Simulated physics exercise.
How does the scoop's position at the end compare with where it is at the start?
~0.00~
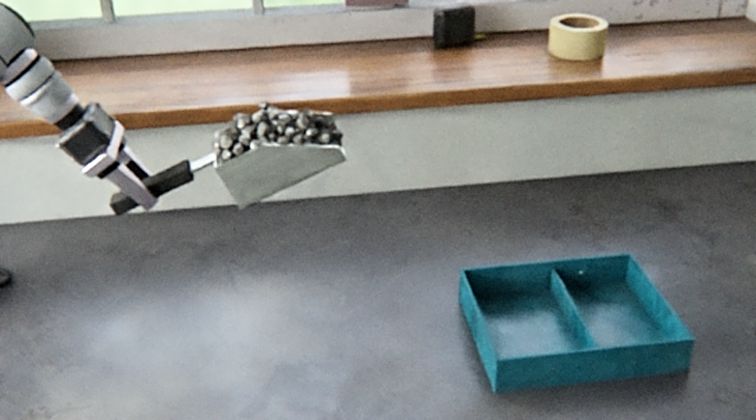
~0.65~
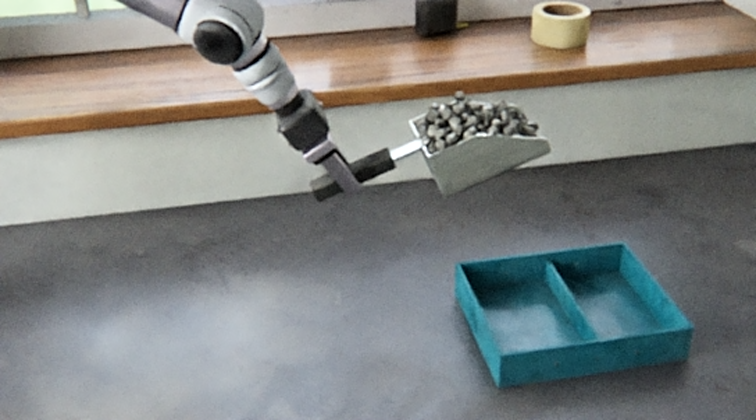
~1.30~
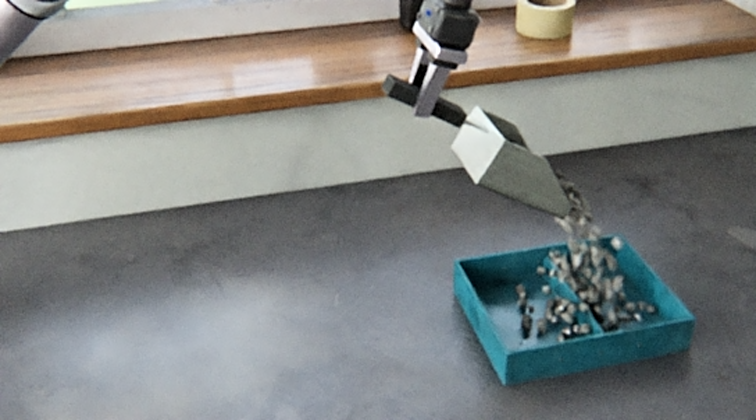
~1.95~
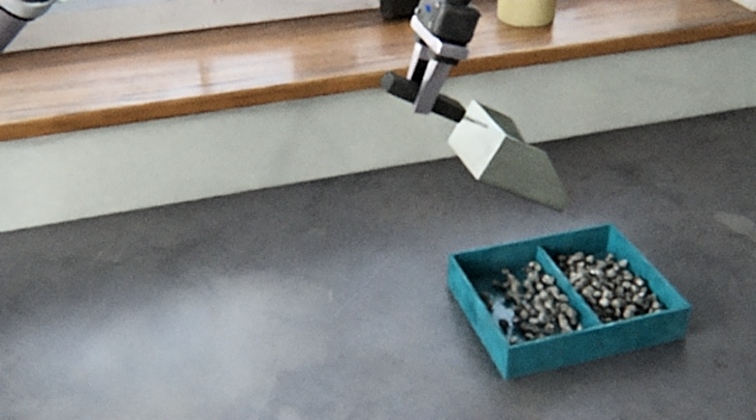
At the start the scoop is well to the left of the teal box, and by the end it is farther right, close to the box.
